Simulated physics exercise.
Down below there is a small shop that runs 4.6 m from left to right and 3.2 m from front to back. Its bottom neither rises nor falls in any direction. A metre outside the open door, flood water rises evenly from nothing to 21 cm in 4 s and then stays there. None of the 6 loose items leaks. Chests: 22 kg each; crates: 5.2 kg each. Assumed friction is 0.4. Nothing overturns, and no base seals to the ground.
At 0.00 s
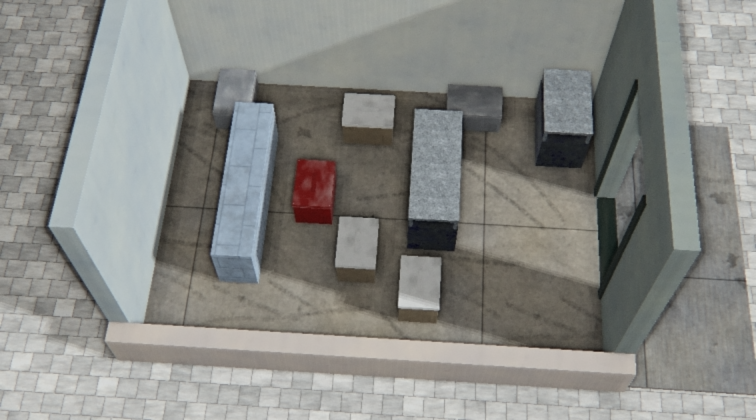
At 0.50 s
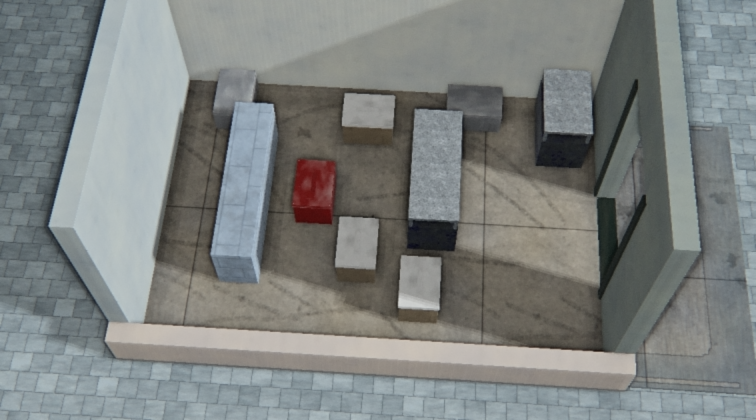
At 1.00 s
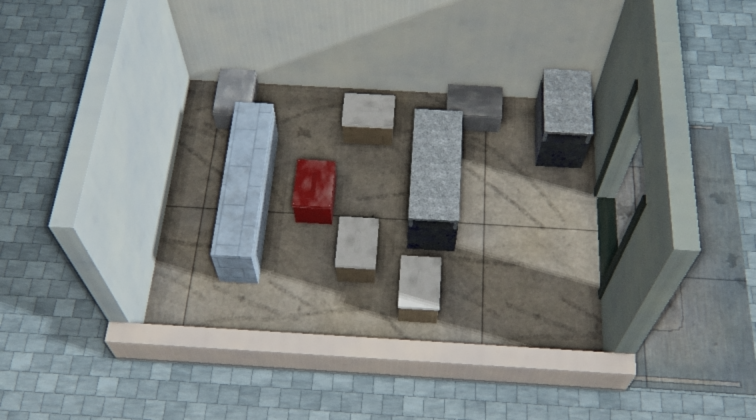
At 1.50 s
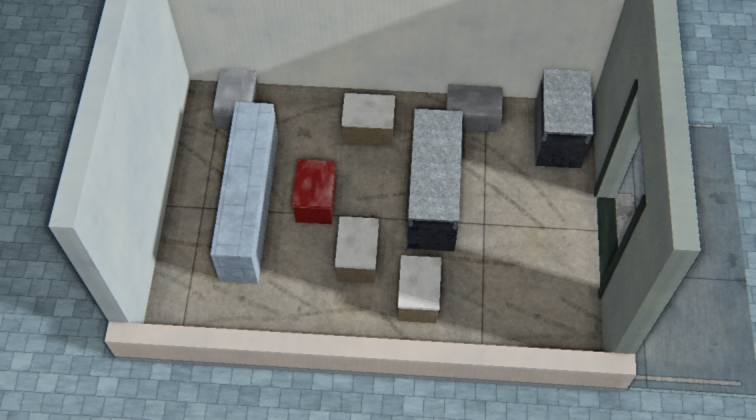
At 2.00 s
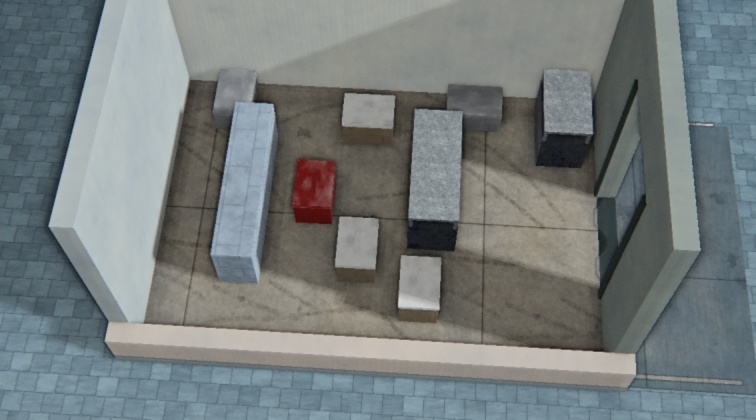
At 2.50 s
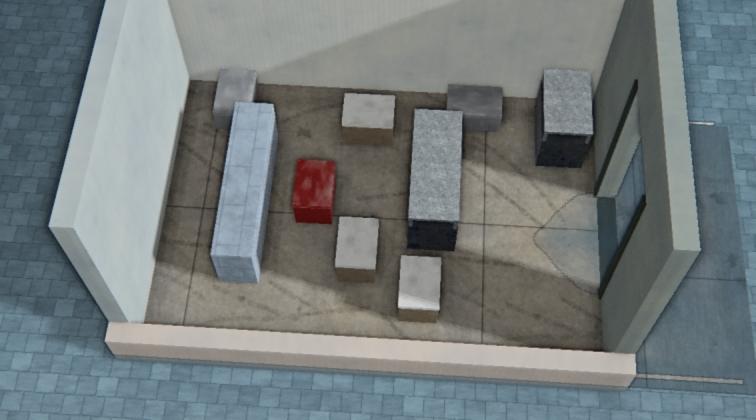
A small, roofless shop with pale walls and a stained concrete floor is seen from high above its low front wall, with paving around it. A red chest sits left of centre between a long pale-blue block and a grey-topped counter, with smaller pale and grey boxes around them. The camera and furnishings stay still while the paving outside turns bluish and a thin sheet of water spreads just inside the right-hand doorway.
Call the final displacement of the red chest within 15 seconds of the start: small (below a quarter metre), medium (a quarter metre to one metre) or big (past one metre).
Medium.
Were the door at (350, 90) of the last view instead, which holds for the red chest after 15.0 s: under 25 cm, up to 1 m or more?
You'd see the red chest wander off a long way.
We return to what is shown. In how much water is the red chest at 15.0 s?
12 cm or so.
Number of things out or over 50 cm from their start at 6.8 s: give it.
2 of them.
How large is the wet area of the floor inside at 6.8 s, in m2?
Around 9.5 m2 of it.
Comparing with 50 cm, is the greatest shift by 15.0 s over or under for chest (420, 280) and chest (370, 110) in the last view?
In that order: Beyond and within.
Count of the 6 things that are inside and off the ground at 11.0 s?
Count at that moment: 2.
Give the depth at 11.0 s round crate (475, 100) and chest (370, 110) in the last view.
Roughly 8 and 6 cm.
After 3.5 s the red chest is near (314, 183), 0.0 m from its start, aground; 0 afloat.
After 6.8 s the red chest is near (314, 183), 0.0 m from its start, aground; 1 afloat.
After 11.0 s the red chest is near (318, 177), 0.1 m from its start, aground; 2 afloat.
After 15.0 s the red chest is near (351, 129), 0.7 m from its start, afloat; 6 afloat.
